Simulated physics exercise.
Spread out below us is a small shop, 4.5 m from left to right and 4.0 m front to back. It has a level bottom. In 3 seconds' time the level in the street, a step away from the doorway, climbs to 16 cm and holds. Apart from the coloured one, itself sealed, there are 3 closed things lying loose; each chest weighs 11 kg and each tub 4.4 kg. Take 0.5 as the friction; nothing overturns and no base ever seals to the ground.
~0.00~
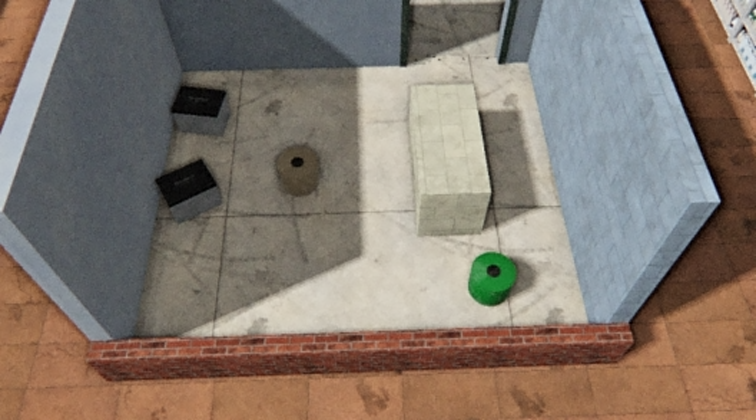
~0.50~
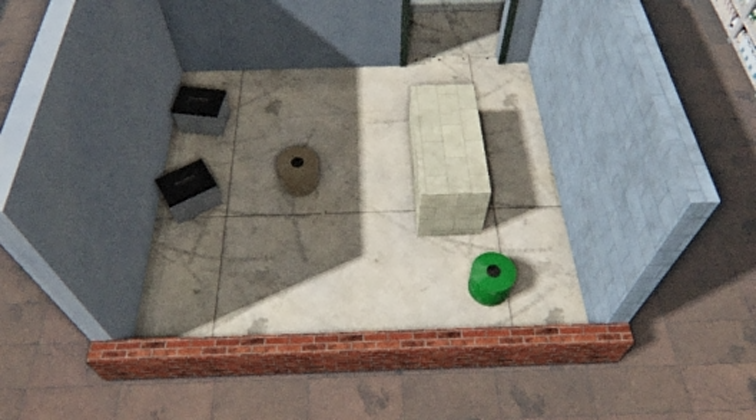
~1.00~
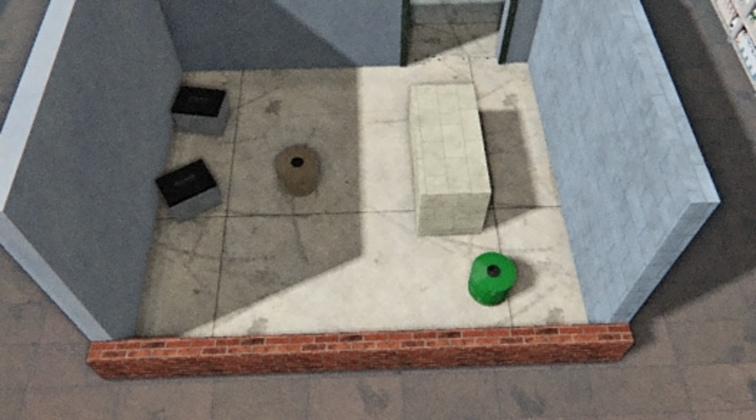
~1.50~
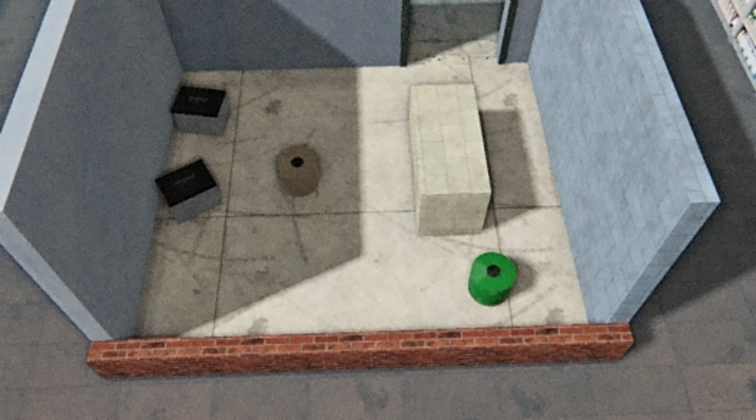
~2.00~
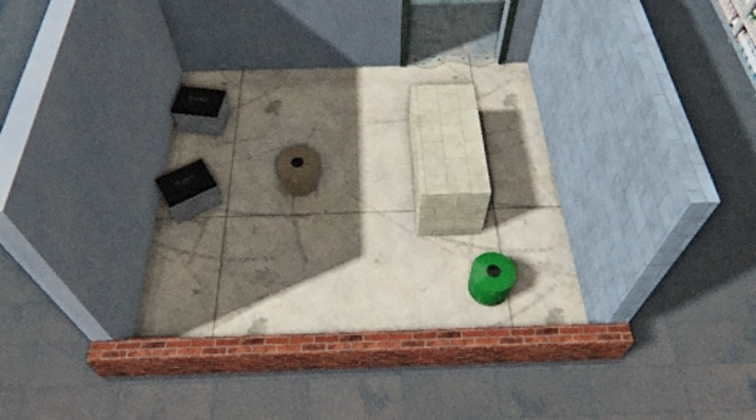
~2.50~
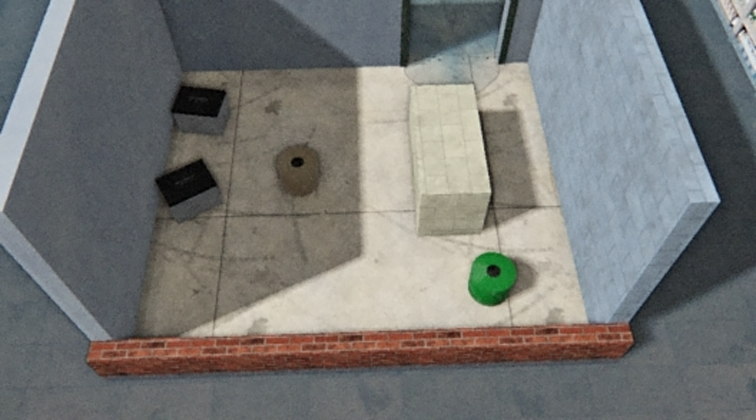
A small walled shop held a pale block, a green tub, a brown pot and two dark-topped boxes, all staying still, while the orange-brown ground outside turned grey-blue and a little water appeared by the doorway.
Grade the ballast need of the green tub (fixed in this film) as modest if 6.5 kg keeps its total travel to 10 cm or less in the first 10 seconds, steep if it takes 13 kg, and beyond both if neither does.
Beyond both.
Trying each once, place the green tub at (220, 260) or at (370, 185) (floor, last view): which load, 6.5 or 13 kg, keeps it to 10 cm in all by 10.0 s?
First try both suffice, second try both suffice.
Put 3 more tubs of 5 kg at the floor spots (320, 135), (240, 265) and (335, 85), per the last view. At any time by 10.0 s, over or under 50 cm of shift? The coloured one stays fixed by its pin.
Answer by position: Outside the range; inside the range; inside the range.
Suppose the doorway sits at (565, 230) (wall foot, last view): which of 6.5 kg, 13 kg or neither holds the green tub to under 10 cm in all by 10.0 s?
Result: Nothing offered works.
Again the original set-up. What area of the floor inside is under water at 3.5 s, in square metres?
Wet area: Approx. 2.5 m2.
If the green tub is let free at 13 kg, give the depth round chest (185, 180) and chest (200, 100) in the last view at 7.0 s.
Around 2 cm and 2 cm.
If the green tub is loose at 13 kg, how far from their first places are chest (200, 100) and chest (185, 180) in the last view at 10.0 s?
The first is 5 cm from its start, the second 0 cm.
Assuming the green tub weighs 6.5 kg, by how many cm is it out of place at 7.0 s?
About 30 cm.
After 3.5 s the green tub would be 0 cm from its start with 6.5 kg and 0 cm from its start with 13 kg; 0 cm of water round it then.
After 4.5 s the green tub would be 0 cm from its start with 6.5 kg and 0 cm from its start with 13 kg; 0 cm of water round it then.
After 7.0 s the green tub would be 30 cm from its start with 6.5 kg and 0 cm from its start with 13 kg; 4 cm of water round it then.
After 10.0 s the green tub would be 129 cm from its start with 6.5 kg and 29 cm from its start with 13 kg; 6 cm of water round it then.
